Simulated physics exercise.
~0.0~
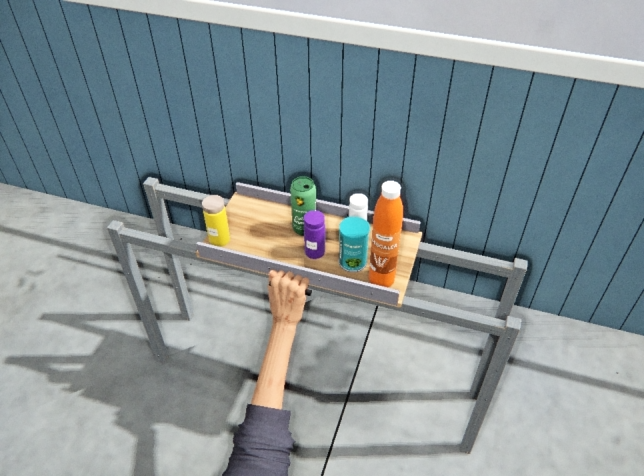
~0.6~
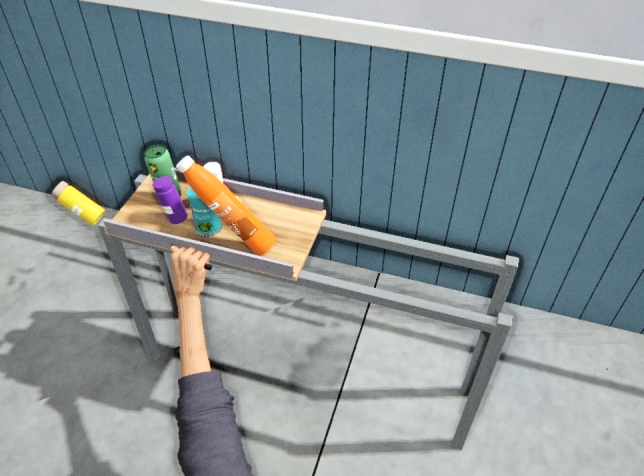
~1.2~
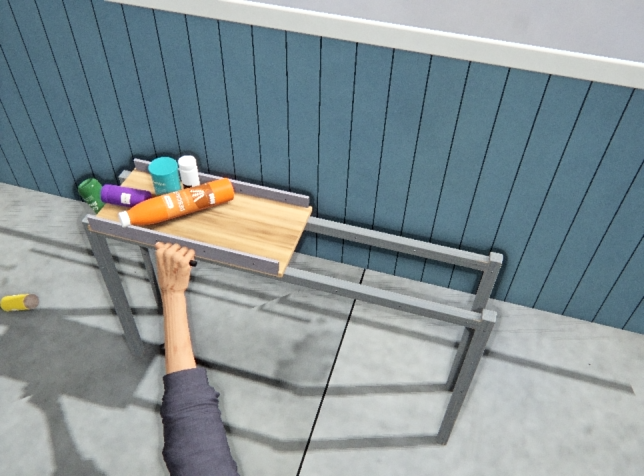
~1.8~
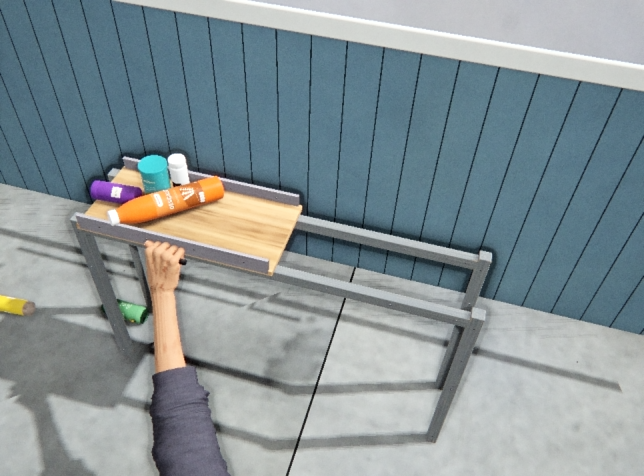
A hand jerks a tray left, toppling several containers as a yellow and a green one fall off.
